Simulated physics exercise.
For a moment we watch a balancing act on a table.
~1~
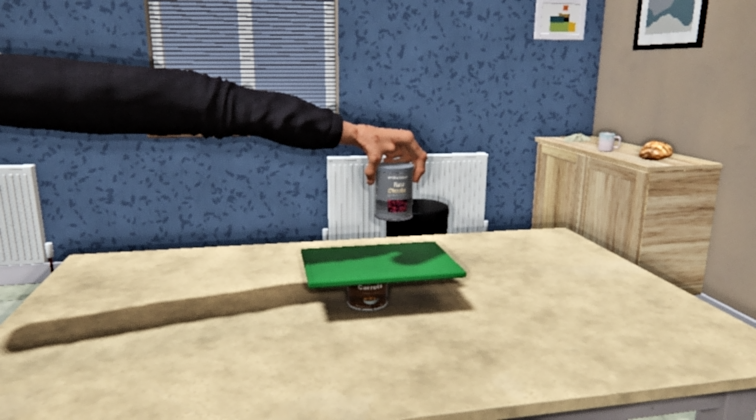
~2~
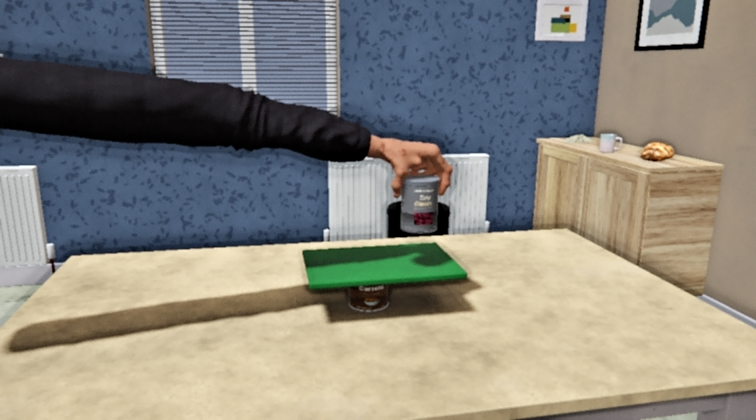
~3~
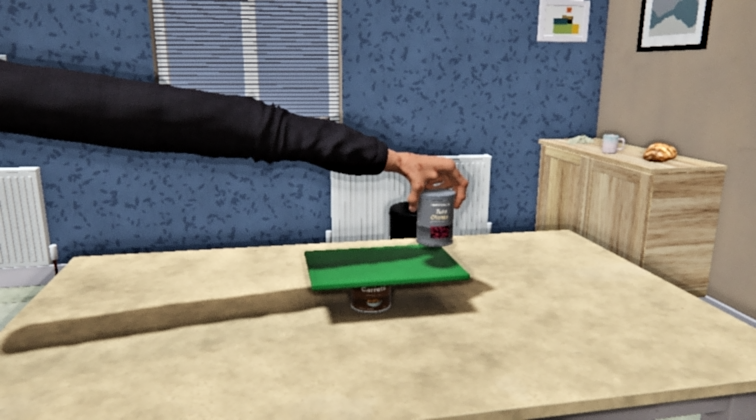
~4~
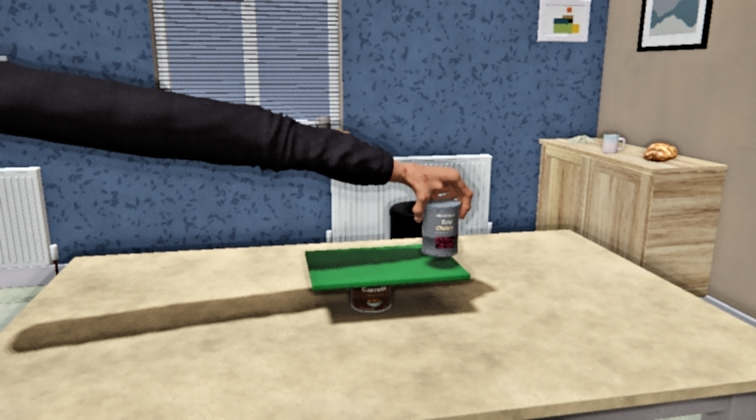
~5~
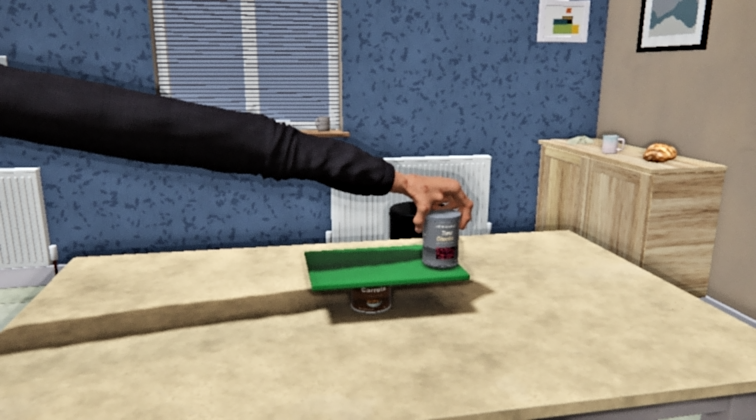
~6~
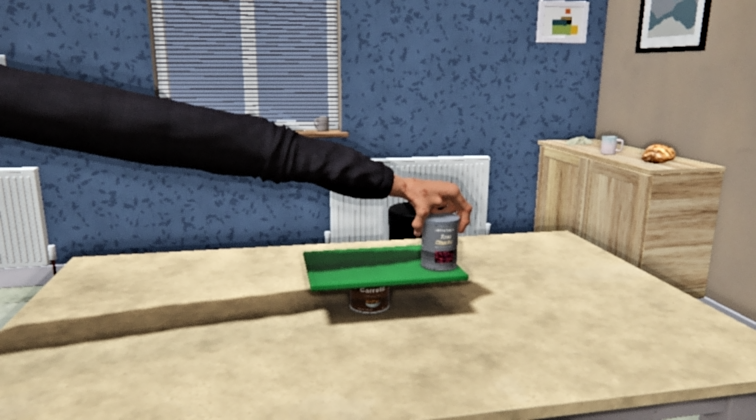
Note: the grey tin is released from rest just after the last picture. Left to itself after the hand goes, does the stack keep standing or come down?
It comes down.
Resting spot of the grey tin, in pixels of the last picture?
I'd say around (517, 296) in the last view.
Then, 0.20 s after the last picture, grey tin now fallen; green lid tipped 31° from how it was.
Then, 0.40 s after the last picture, green lid tipped 25° from how it was.
Then, 0.60 s after the last picture, green lid tipped 23° from how it was.
At rest, fallen, grey tin; moved from the start, green lid; brown tin in place. Seen from the same camera at the end, grey tin near (517, 296). The stack loses its balance.
